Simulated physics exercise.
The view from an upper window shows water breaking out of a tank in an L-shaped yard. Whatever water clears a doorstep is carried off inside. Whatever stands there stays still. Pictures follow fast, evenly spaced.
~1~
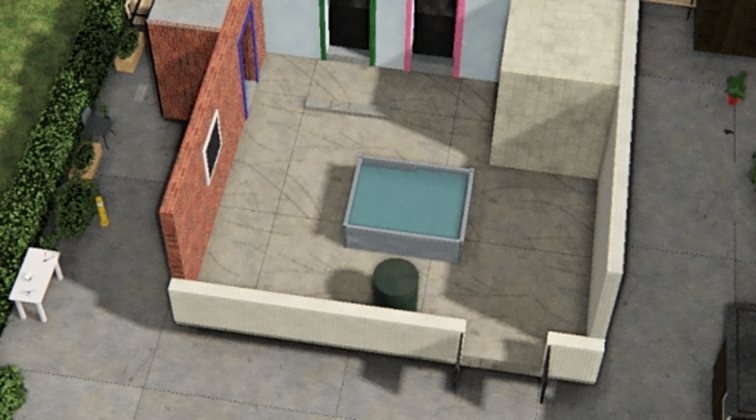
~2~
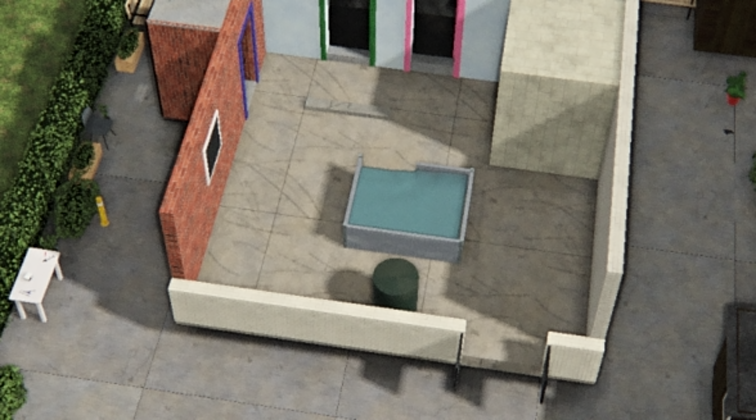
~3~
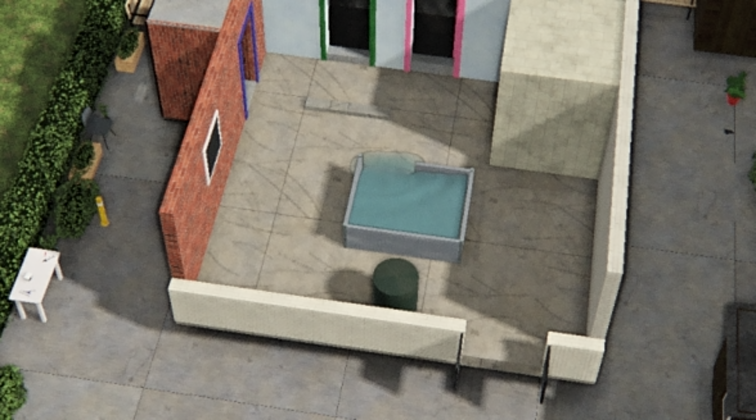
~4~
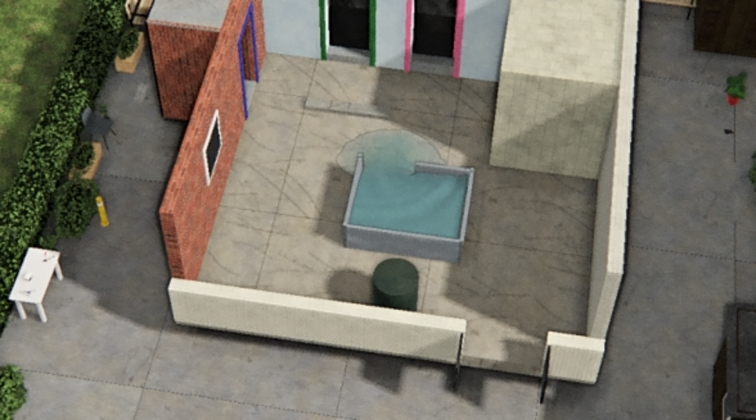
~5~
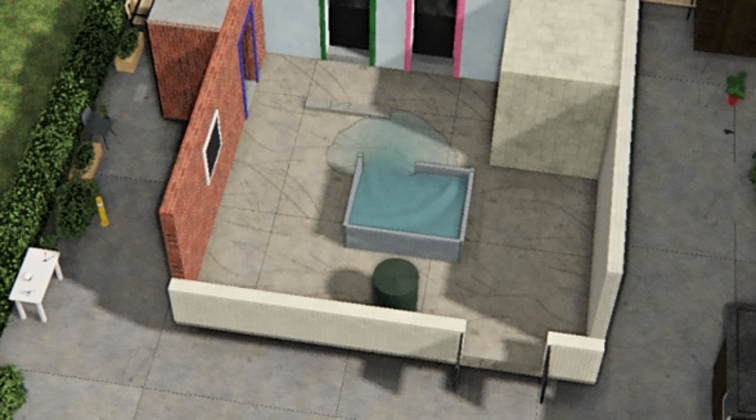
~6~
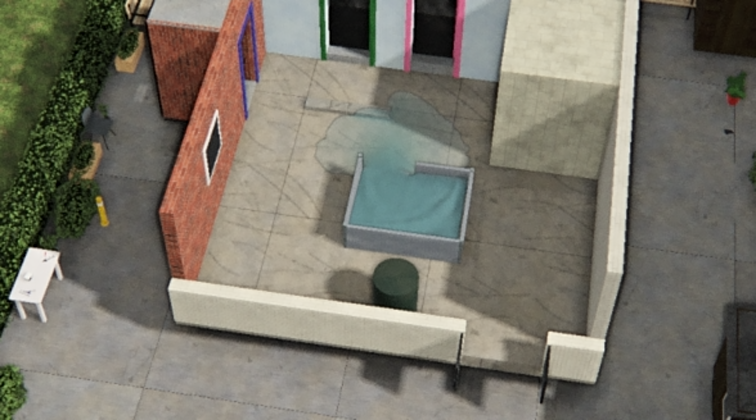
The clip opens on a walled yard seen from above, with still water filling an open grey tank near a dark green barrel. A gap shows in the tank's far side, and water pours through it, fanning out in a thin, widening sheet across the paving toward the house doors while the level inside dips slightly near the gap.
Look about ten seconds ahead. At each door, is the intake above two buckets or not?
Pink door: Not above, blue door: Above, green door: Not above.
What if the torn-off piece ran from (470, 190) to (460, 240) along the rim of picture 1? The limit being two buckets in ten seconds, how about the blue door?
In that case the blue door never reaches it.
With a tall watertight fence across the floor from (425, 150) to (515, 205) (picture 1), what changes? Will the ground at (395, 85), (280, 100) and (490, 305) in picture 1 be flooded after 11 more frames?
Submerged, submerged, then spared.
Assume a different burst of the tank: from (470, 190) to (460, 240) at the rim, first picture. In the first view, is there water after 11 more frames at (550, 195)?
Answer: Under water.
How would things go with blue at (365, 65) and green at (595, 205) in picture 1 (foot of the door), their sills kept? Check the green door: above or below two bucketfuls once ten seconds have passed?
I'd say the green one admits less.
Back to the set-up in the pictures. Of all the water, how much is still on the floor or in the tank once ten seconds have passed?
About 92 per cent.
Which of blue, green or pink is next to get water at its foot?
The door marked pink.
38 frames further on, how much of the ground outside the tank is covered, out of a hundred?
Near 65 in a hundred.
A moment on, water covers 25 % of the floor; the pink door wet at the sill, nothing in, the blue door not reached, the green door not reached.
Next, water covers 35 % of the floor; the pink door wet at the sill, nothing in, the blue door under two buckets in, the green door wet at the sill, nothing in.
Then, water covers 40 % of the floor; the pink door wet at the sill, nothing in, the blue door over two buckets in, the green door wet at the sill, nothing in.
Later, water covers 65 % of the floor; the pink door wet at the sill, nothing in, the blue door far over two buckets in, the green door wet at the sill, nothing in.
In the end, water covers 80 % of the floor; the pink door wet at the sill, nothing in, the blue door far over two buckets in, the green door wet at the sill, nothing in.
